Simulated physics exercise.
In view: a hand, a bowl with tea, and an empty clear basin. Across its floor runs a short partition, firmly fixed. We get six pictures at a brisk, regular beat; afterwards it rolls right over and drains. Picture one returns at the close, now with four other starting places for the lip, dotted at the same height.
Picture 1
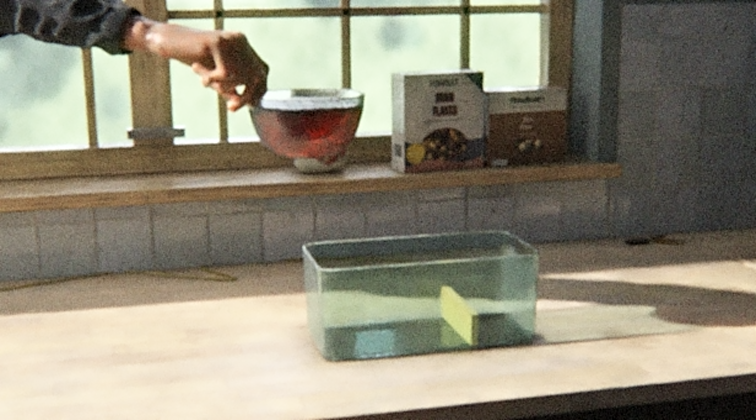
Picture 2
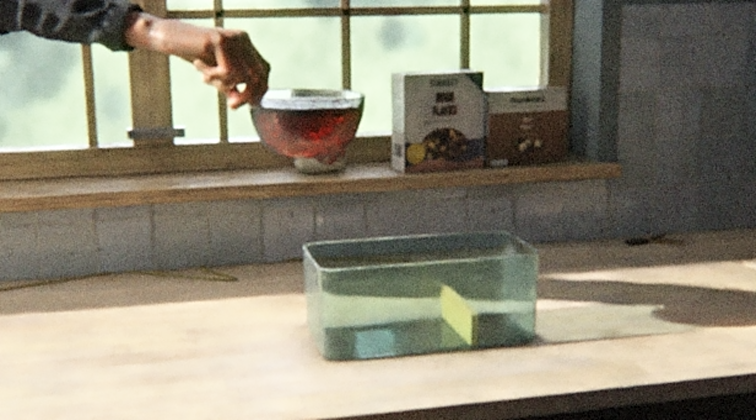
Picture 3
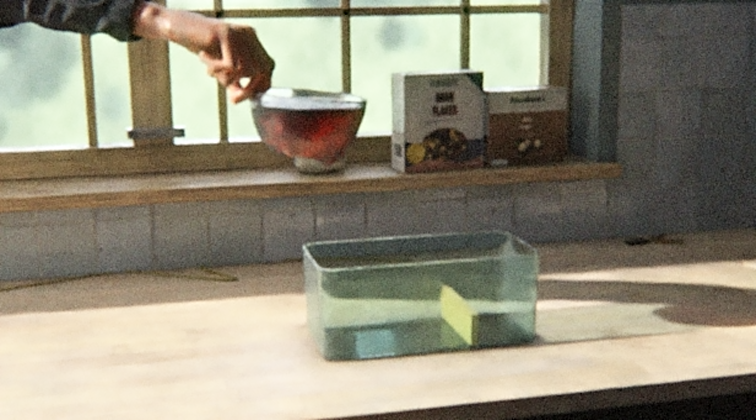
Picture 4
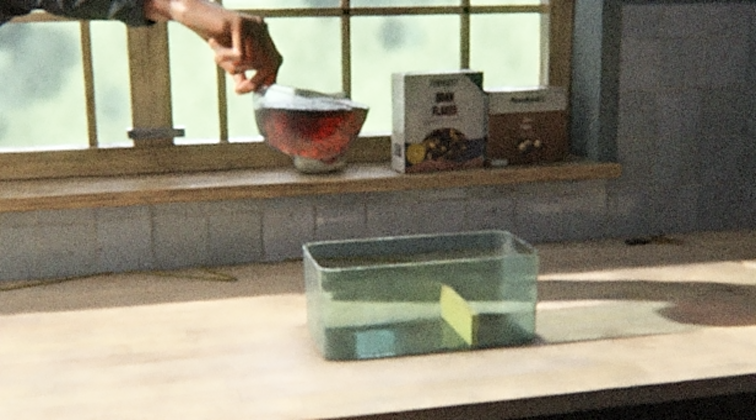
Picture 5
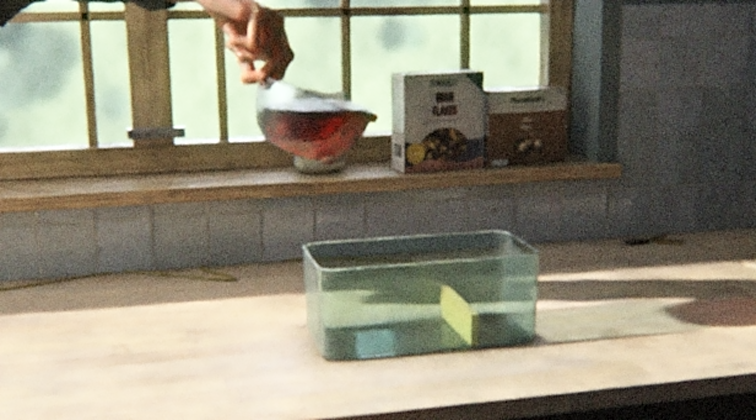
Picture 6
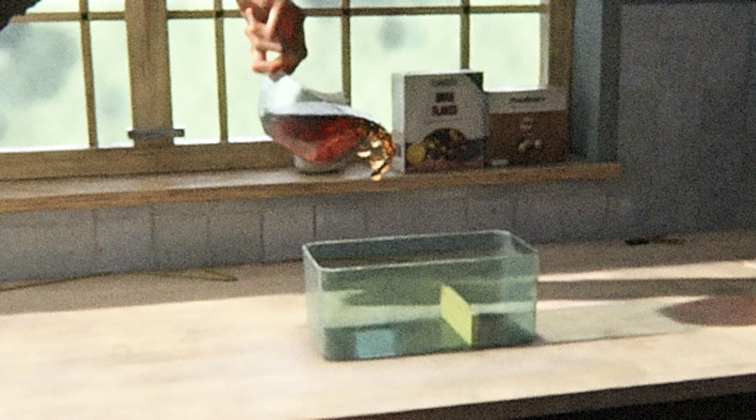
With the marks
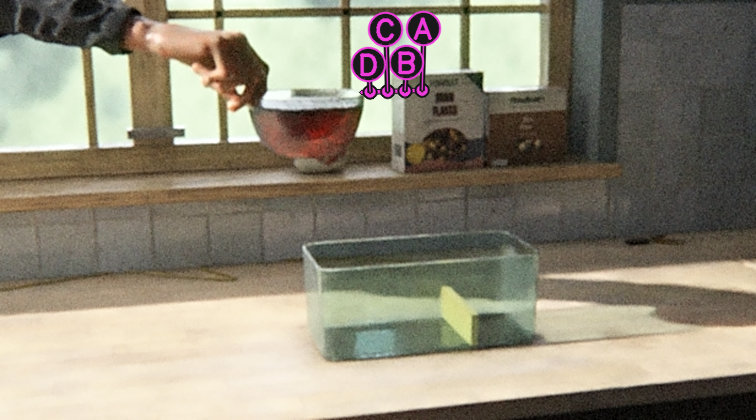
A hand reaching in from the upper left tilts a glass bowl of reddish-brown tea rightward, gradually at first, then more steeply, until tea spills over its right lip in the air. Below, on a pale sunlit counter, sits a clear greenish basin with a short yellow-green partition. The still, slightly raised view faces a wooden-framed kitchen window, with two boxes on the sill right of the bowl.
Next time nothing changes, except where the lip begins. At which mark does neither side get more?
Spot B does it best.
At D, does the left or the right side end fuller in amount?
The left side.
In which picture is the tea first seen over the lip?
In picture 5.
On the marked copy, A at (422, 90); B at (405, 90); C at (387, 91); D at (370, 92).
With A, about 37 % ends left of the wall and 62 % right of it.
With B, about 49 % ends left of the wall and 50 % right of it.
With C, about 70 % ends left of the wall and 29 % right of it.
With D, about 94 % ends left of the wall and 5 % right of it.
